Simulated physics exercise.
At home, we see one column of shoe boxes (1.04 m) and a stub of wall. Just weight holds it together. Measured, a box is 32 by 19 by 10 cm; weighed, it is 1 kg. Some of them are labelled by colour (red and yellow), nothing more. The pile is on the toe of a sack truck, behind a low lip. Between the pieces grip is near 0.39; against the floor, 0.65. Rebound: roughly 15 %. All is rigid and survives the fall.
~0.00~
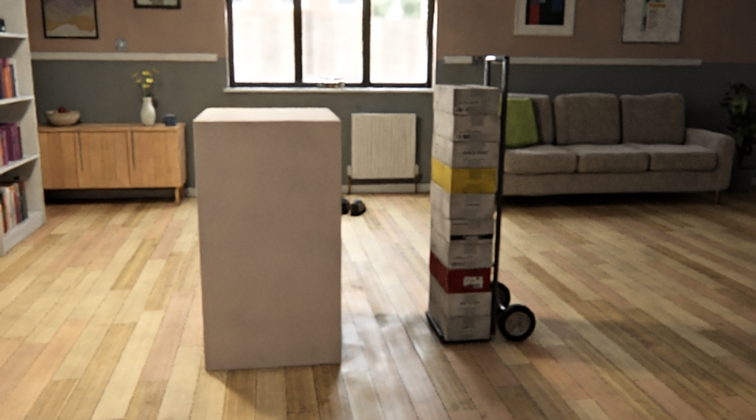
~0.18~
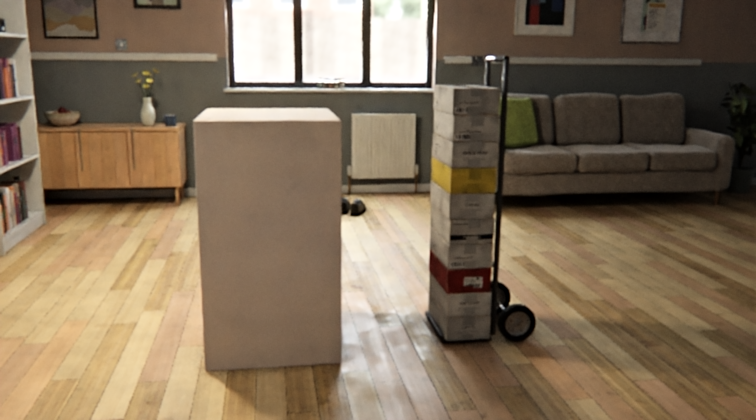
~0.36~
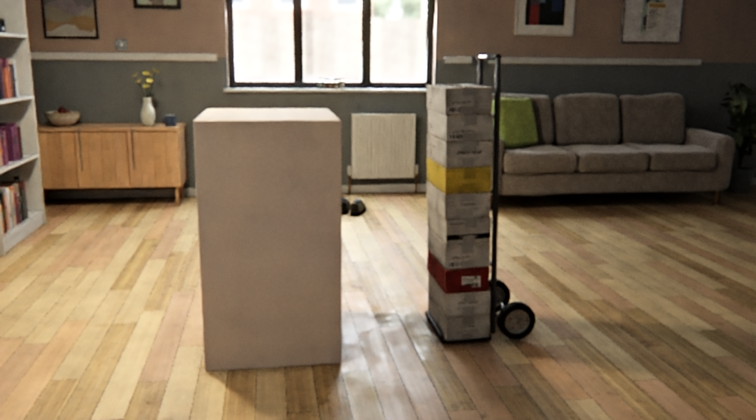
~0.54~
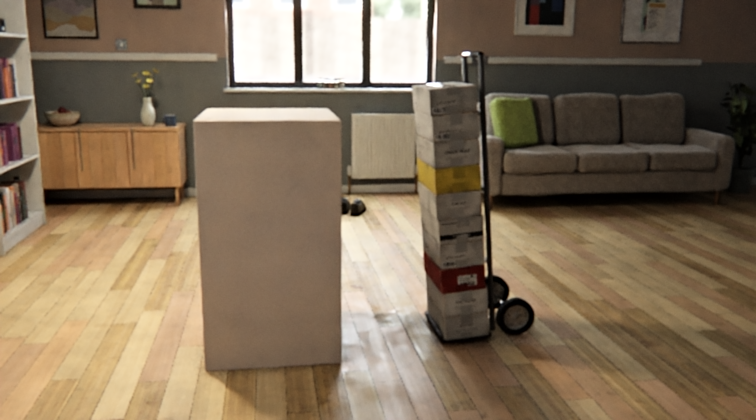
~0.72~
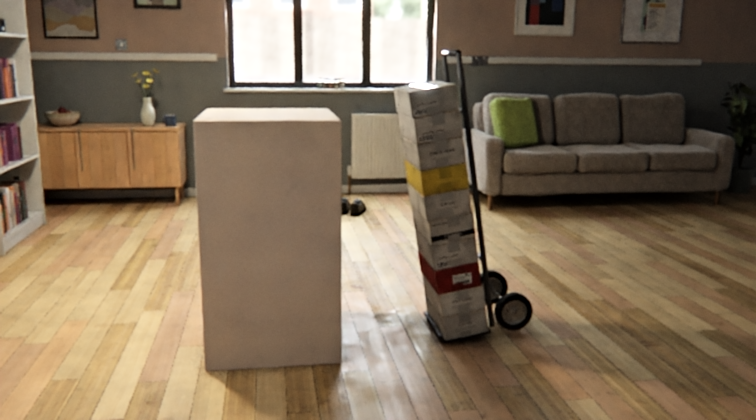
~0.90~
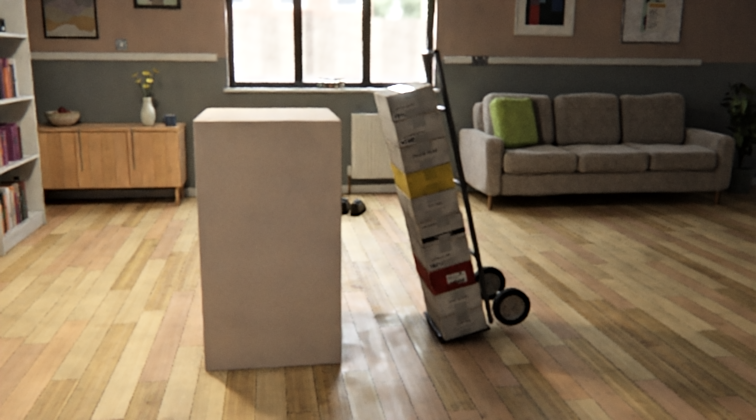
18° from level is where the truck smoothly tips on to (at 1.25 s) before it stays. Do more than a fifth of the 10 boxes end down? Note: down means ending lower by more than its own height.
No.
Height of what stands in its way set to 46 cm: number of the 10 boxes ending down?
Result - 4.
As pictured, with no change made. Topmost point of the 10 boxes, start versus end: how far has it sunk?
Drop: Around 0 cm.
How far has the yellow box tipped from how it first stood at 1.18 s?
Near 25 degrees from how it began.
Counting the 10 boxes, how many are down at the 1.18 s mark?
At that moment 0.
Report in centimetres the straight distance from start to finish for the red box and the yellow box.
Well, the red finishes 15 cm from where it began, while the yellow finishes 40 cm from its start.
By 1.02 s, none of the 10 boxes down, 10 disturbed; yellow box tilted 19°; red box tilted 18°.
By 1.18 s, none of the 10 boxes down, 10 disturbed; red box tilted 27°; yellow box tilted 27°.
When it is over (2.3 s), none of the 10 boxes down, 10 disturbed; red box tilted 32°; yellow box tilted 32°, 58 mm lower. That is 0 per cent. In pixels of the last frame, middles, red box near (422, 269), yellow box near (371, 190).
